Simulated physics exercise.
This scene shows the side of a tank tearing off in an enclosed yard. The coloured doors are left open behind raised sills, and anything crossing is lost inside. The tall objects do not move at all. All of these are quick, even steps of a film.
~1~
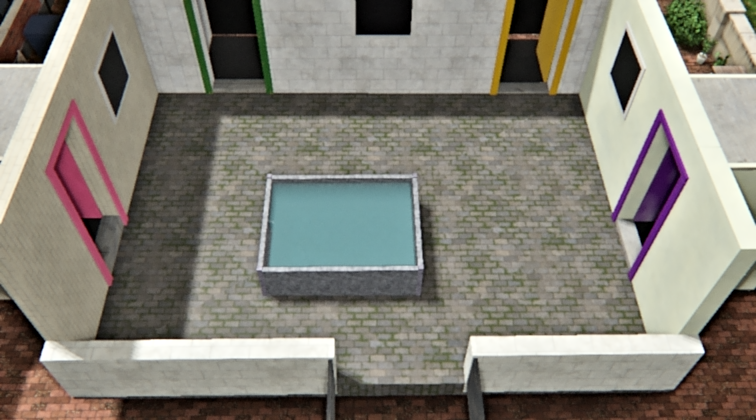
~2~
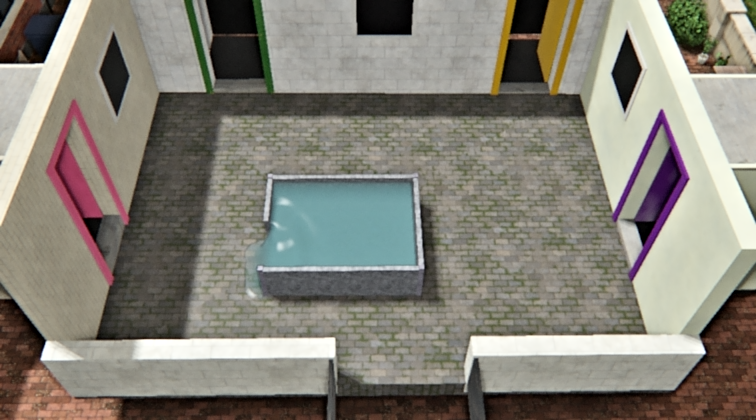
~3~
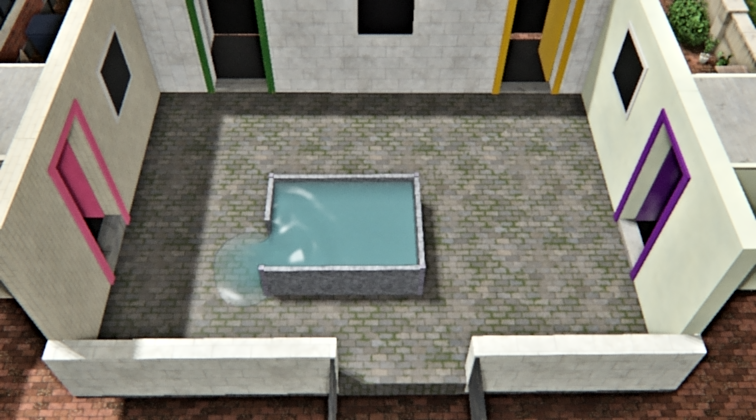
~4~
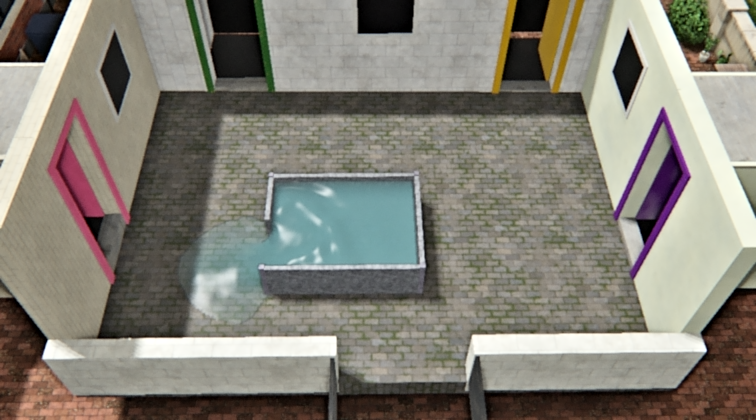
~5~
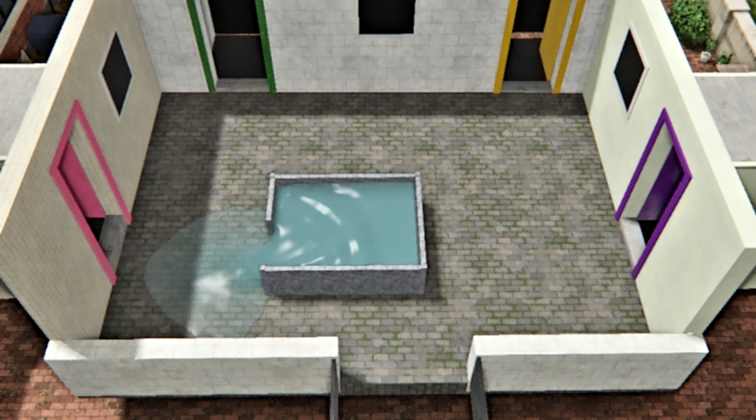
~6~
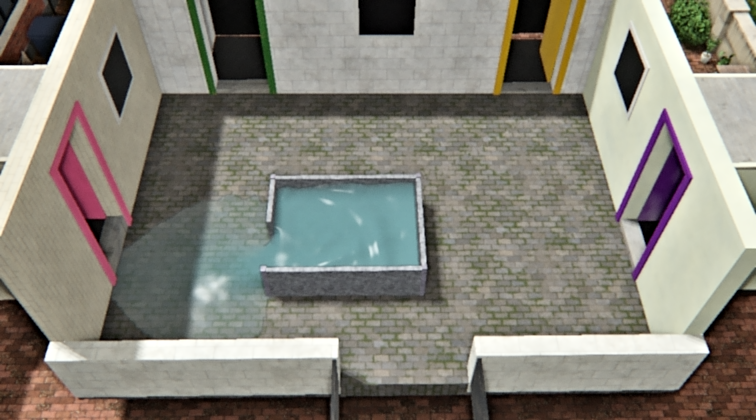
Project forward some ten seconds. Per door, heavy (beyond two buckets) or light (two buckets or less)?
Yellow door - light; pink door - light; purple door - light; green door - light.
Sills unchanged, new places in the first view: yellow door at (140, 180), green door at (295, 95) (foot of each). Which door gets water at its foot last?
It is the purple-painted one.
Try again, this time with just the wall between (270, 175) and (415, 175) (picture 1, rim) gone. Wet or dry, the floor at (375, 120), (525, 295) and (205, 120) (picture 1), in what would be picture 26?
Point by point: Swamped, untouched and swamped.
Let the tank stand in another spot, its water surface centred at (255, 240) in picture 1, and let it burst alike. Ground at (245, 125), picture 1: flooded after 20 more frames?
Submerged.
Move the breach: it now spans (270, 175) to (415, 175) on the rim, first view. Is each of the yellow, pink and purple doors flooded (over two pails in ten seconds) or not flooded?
Log - yellow runs over the limit, pink keeps within bounds, purple keeps within bounds.
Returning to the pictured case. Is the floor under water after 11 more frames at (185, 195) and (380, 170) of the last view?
Result, in the order given: Wetted / not wetted.
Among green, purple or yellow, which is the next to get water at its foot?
It is the green door.
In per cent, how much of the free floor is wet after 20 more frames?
Roughly 30 percent, I'd say.
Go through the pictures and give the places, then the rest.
Still water in the open tank at (342, 224), in the first frame.
The front is at a hidden place, out from the gap at (269, 260), in the second frame.
Water pours out at (271, 261) and has run to (223, 255), in the third frame.
The front is at (184, 279), out from the gap at (271, 261), in the fourth frame.
The front is at (150, 280), out from the gap at (272, 261), in the fifth frame.
Water pours out at (272, 262) and has run to (113, 289), in the sixth frame.
A moment on, water covers 15 % of the floor; the yellow door not reached, the pink door wet at the sill, nothing in, the purple door not reached, the green door not reached.
Next, water covers 20 % of the floor; the yellow door not reached, the pink door wet at the sill, nothing in, the purple door not reached, the green door not reached.
Then, water covers 30 % of the floor; the yellow door not reached, the pink door wet at the sill, nothing in, the purple door not reached, the green door wet at the sill, nothing in.
Later, water covers 60 % of the floor; the yellow door not reached, the pink door wet at the sill, nothing in, the purple door not reached, the green door wet at the sill, nothing in.
In the end, water covers 90 % of the floor; the yellow door wet at the sill, nothing in, the pink door wet at the sill, nothing in, the purple door wet at the sill, nothing in, the green door wet at the sill, nothing in.
